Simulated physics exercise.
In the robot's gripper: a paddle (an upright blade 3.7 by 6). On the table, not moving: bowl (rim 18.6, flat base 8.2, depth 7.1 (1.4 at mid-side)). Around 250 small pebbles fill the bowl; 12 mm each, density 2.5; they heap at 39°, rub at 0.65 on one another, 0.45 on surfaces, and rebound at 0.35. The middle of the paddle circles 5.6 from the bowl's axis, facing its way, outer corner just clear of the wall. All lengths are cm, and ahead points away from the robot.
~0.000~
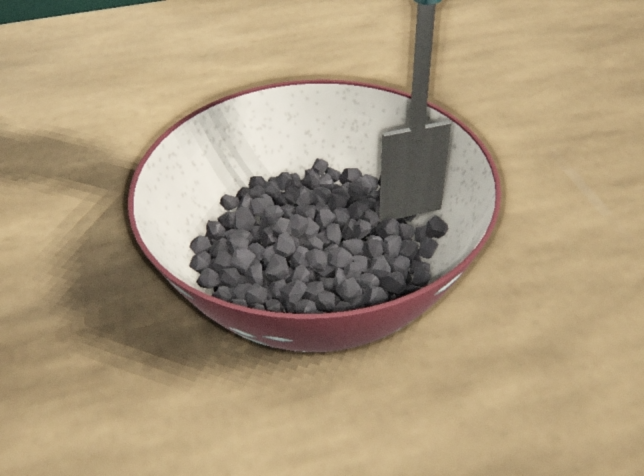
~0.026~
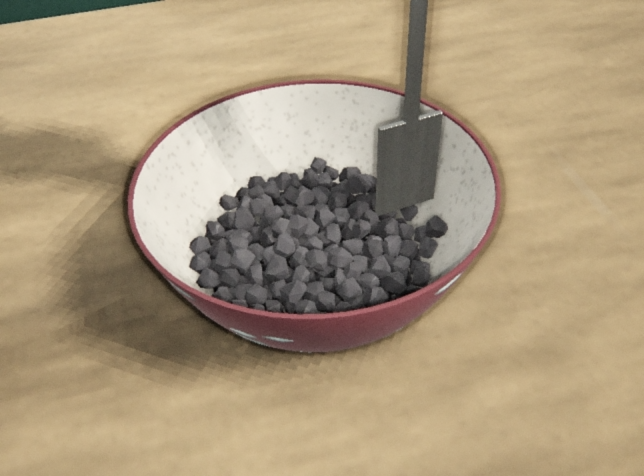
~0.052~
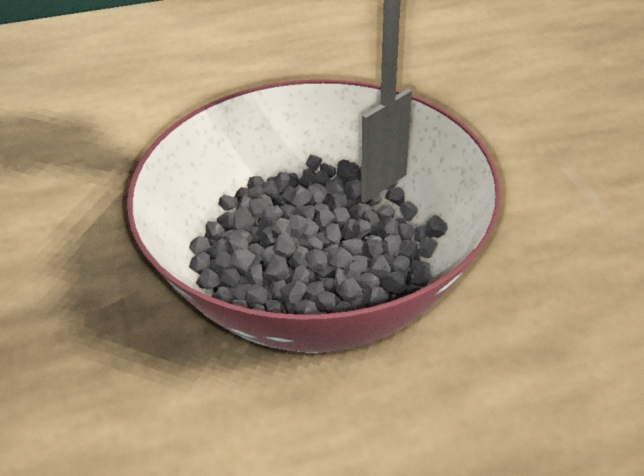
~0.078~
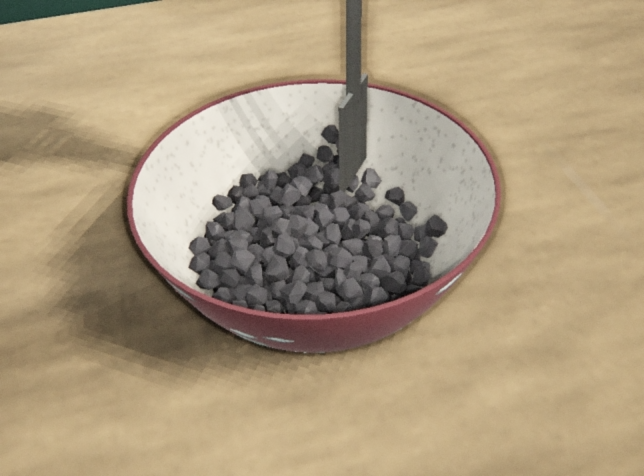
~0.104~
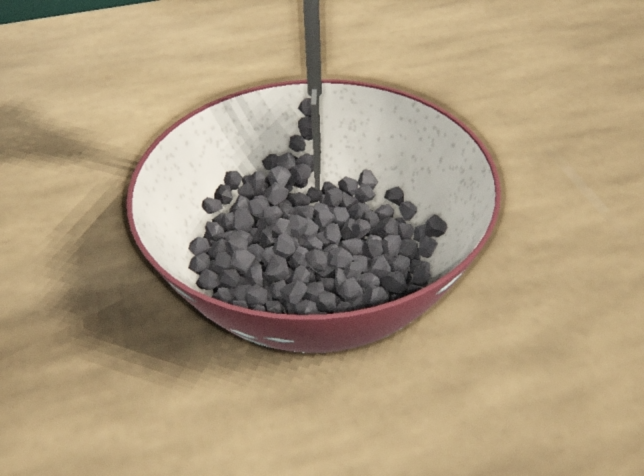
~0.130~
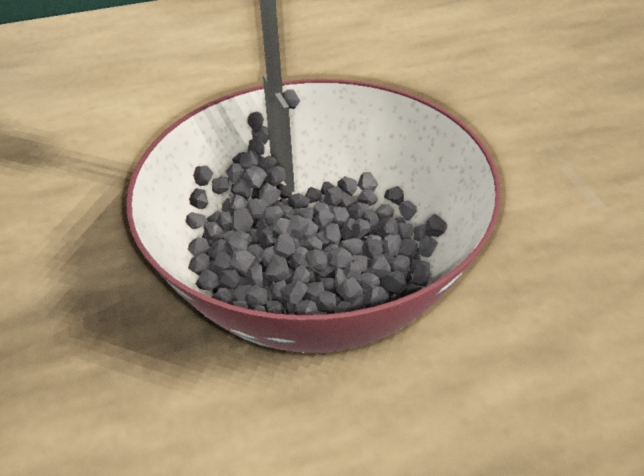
A gray paddle swept from right to left along the far inside wall of a white, red-rimmed bowl, pushing some of the dark pebbles into a small pile up that side while most stayed put.
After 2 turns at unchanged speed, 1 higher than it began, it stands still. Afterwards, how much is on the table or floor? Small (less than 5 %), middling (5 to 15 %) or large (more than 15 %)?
On the table or floor the share is middling, 5 to 15 %.
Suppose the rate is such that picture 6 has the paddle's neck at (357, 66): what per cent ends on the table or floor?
About 0 per cent.
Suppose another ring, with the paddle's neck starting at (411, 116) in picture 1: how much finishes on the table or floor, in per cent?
Some 25 per cent.
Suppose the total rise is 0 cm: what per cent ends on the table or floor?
About 30 per cent.
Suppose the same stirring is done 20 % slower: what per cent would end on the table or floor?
Then about 5 per cent.
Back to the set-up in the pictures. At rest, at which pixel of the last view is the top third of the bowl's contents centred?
Around (324, 236).
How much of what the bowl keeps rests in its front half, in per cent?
About 50 per cent.
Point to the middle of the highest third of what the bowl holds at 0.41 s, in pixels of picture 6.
Near (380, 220).
After 0.41 s, 338° round, highest piece 9 above the table; 241 in the bowl, 5 on the table or floor, 8 in flight or on the tool.
After 0.69 s, 221° round, highest piece 7 above the table; 230 in the bowl, 22 on the table or floor, 2 in flight or on the tool.
After 1.03 s, 0° round, highest piece 5 above the table; 229 in the bowl, 25 on the table or floor.
After 1.73 s, 0° round, highest piece 5 above the table; 229 in the bowl, 25 on the table or floor.
At rest, 229 in the bowl, 25 on the table or floor. That is 10 % on the table or floor.
